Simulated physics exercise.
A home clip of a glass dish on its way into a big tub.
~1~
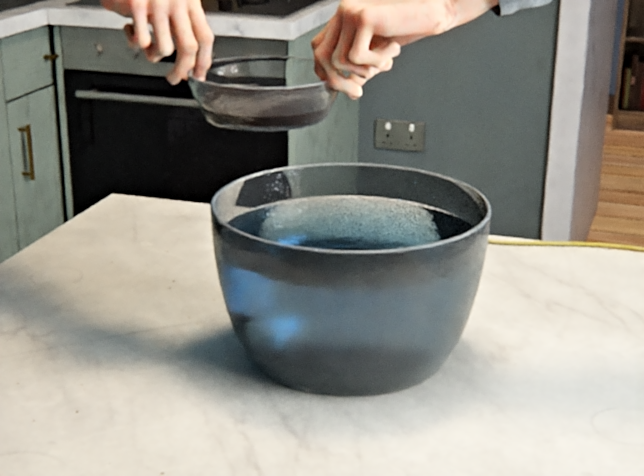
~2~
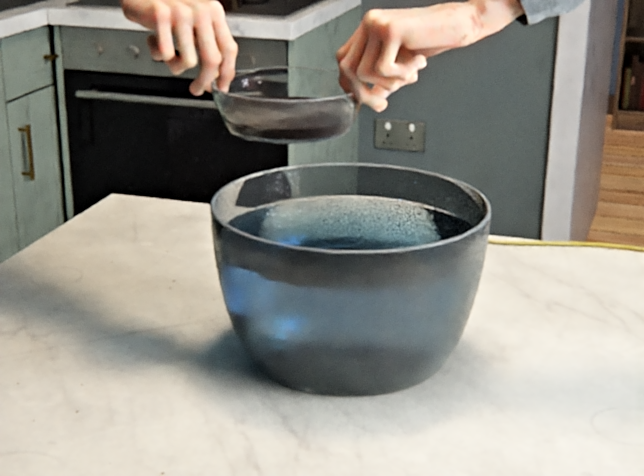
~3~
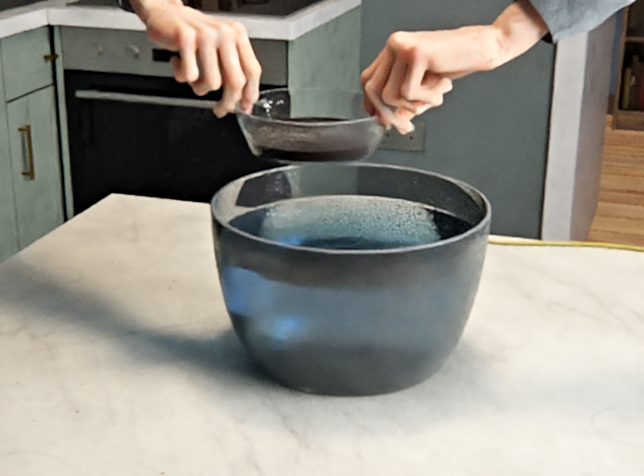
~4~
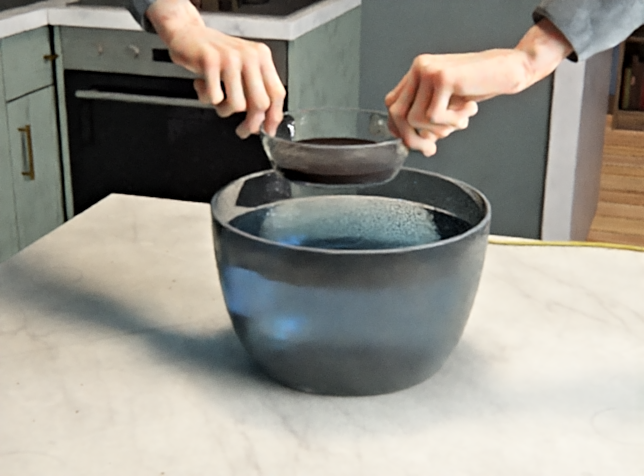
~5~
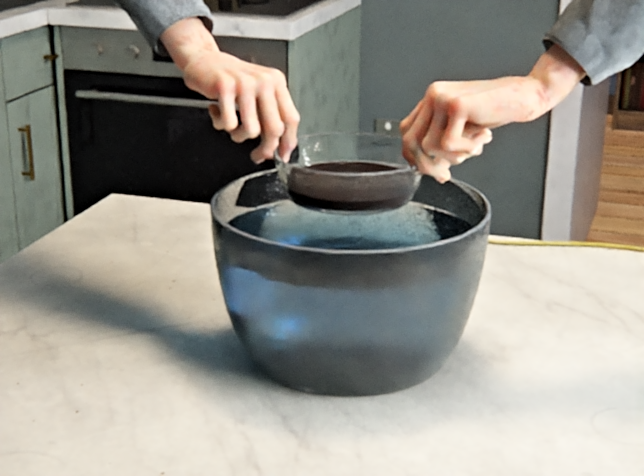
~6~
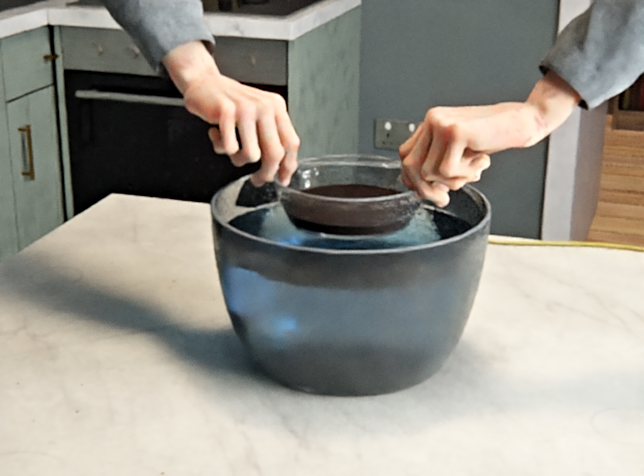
Two hands lower a small glass dish of dark contents over a big dark tub.
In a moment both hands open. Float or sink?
The dish rides on the surface.
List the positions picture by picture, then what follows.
The first frame shows dish (266, 90) about a quarter full; above the big tub.
The second frame shows dish about a quarter full, surface at (289, 113); coming down.
The third frame shows dish (313, 124) about a quarter full; lower.
The fourth frame shows dish about a quarter full, surface at (337, 156); lower still.
The fifth frame shows dish (351, 171) about a quarter full; close to the surface.
The sixth frame shows dish about a quarter full, surface at (350, 205); just over the surface.
A moment on, the dish dips into the water.
Further on, it bobs and steadies.
When it is over, the dish floats with about half of its side showing.
